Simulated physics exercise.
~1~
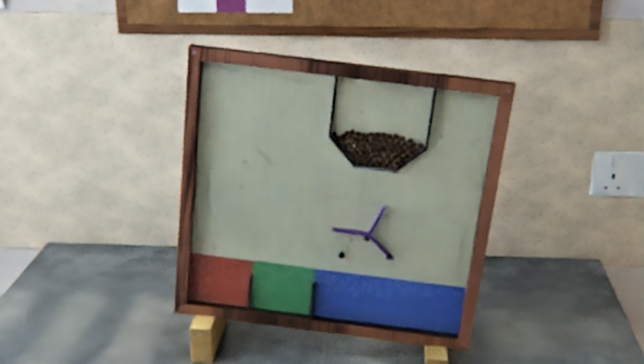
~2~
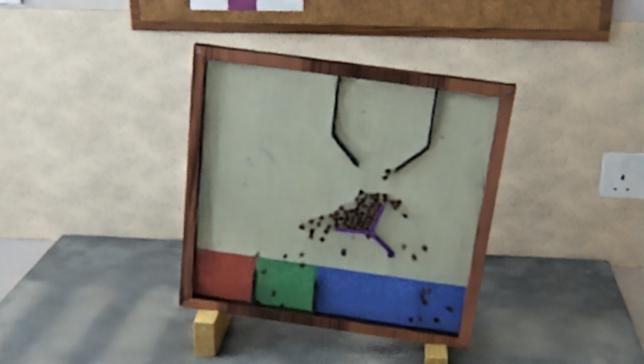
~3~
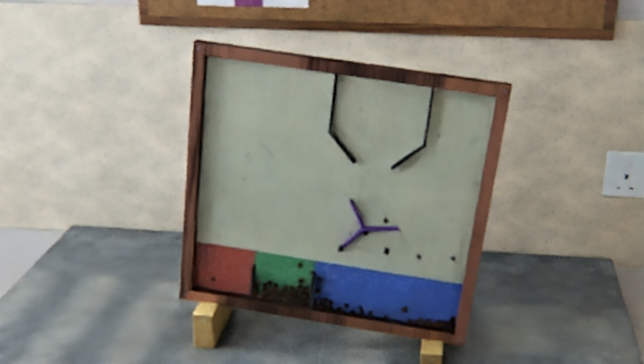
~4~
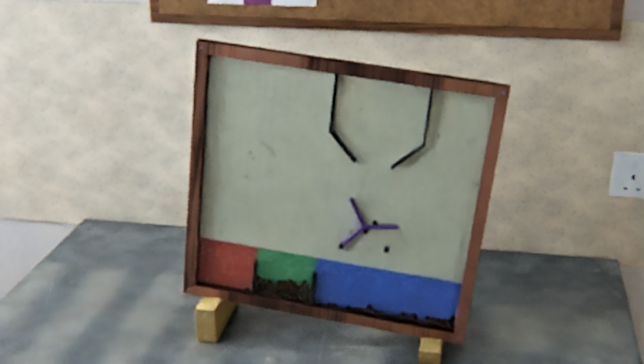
The footage shows dark beads held in a hopper inside an upright wooden case, then pouring through its opened bottom onto a purple three-armed rocker, which turns as they scatter downward and settle in the green and blue bins, leaving the red bin looking essentially empty.
